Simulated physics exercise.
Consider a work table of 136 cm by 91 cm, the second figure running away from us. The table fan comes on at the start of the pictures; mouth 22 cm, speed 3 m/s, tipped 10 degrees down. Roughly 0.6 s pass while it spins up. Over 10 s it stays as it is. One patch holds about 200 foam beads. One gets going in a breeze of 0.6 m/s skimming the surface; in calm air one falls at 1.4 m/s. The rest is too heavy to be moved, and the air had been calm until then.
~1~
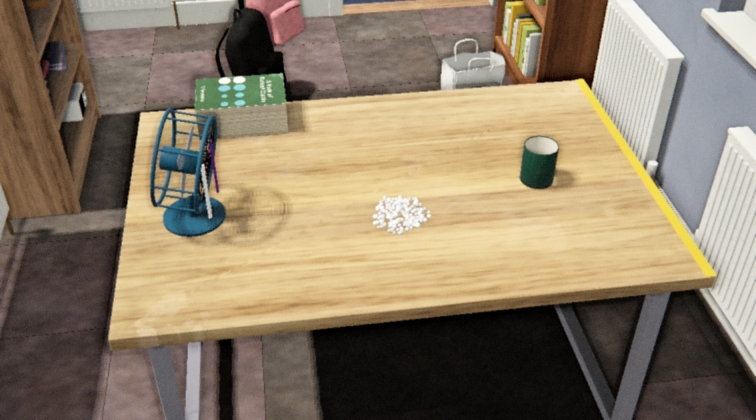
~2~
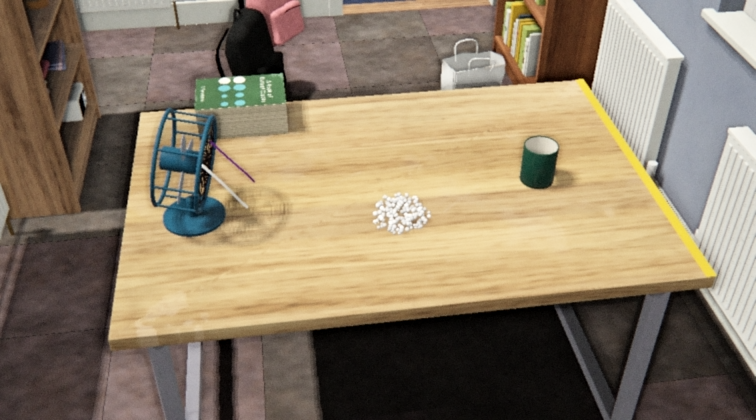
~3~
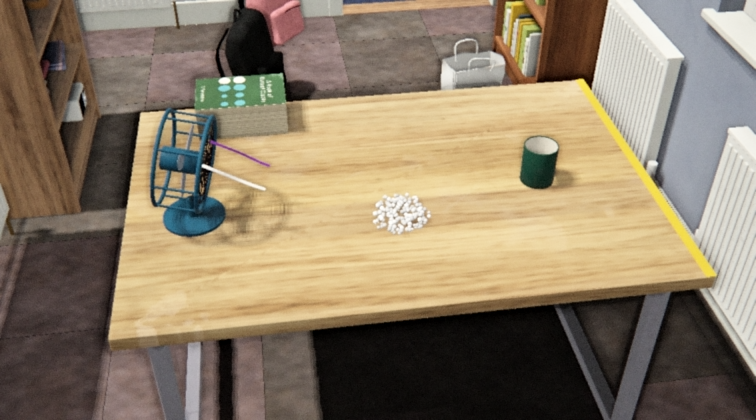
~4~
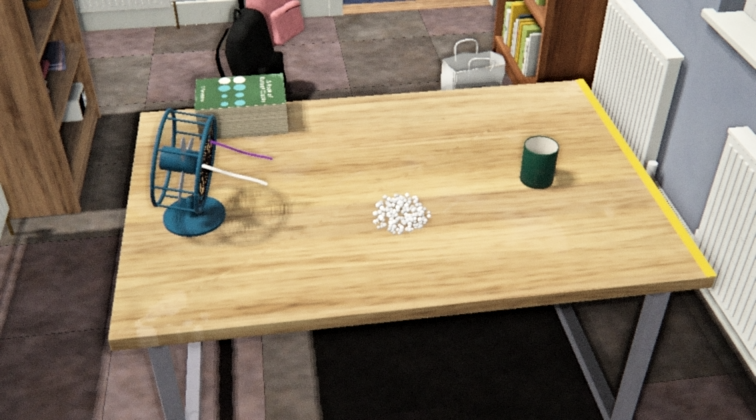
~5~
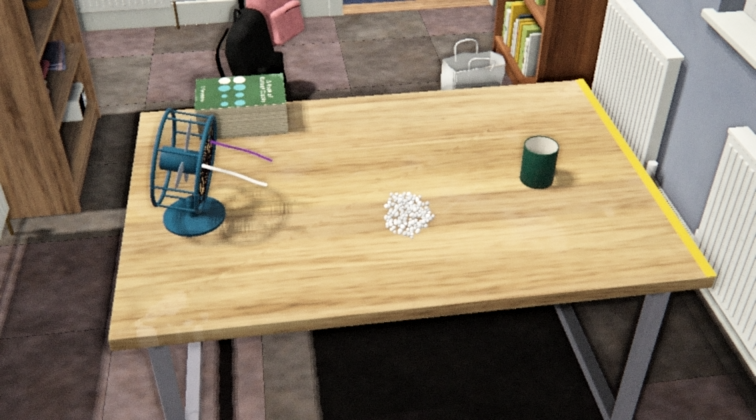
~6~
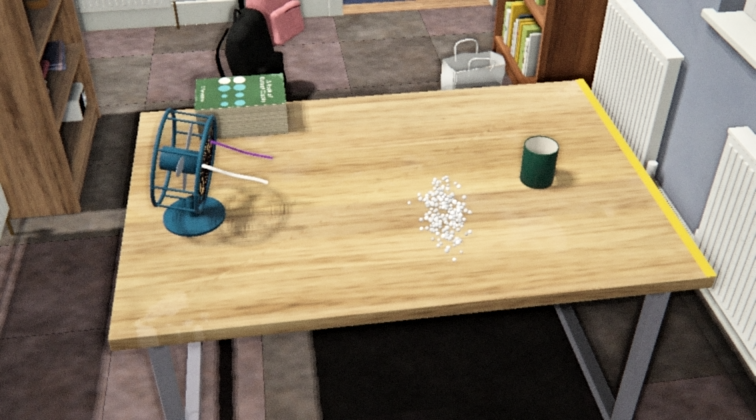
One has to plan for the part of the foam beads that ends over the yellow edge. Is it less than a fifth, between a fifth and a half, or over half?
Of the foam beads, more than half end over the yellow edge.
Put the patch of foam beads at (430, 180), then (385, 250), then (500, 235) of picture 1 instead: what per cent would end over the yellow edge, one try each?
Try by try: About 60 per cent, 1 per cent and 50 per cent.
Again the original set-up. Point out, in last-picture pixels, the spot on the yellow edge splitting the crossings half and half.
About (658, 190).
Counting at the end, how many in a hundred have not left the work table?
About 4 percent of them remain.
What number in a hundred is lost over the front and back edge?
About 25 % front, 2 % back.
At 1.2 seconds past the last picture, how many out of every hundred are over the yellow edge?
I'd put it at some 60 %.
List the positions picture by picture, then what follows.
In the first picture, the middle of the foam beads is near (404, 214), none has stirred yet and the mouth of the table fan is at (185, 161).
In the second picture, the middle of the foam beads is near (402, 213), none has stirred yet and the yellow edge is centred on (639, 163).
In the third picture, the middle of the foam beads is near (402, 213), none has stirred yet, the top of a mug is at (542, 145) and the top of a book is at (240, 91).
In the fourth picture, the middle of the foam beads is near (398, 211) and none has stirred yet.
In the fifth picture, the middle of the foam beads is near (407, 216), the farthest in sight from the table fan is at (433, 217) and about 45 % have left their places.
In the sixth picture, the middle of the foam beads is near (449, 212), the farthest in sight from the table fan is at (470, 213) and all have left their places.
Then, 1.2 s after the last picture, 63 % are over the yellow edge; 86 % have settled or left.
Then, 2.4 s after the last picture, 68 % are over the yellow edge; 90 % have settled or left.
Then, 4.7 s after the last picture, 69 % are over the yellow edge; 92 % have settled or left.
Then, 9.2 s after the last picture, at the end, 70 % are over the yellow edge.
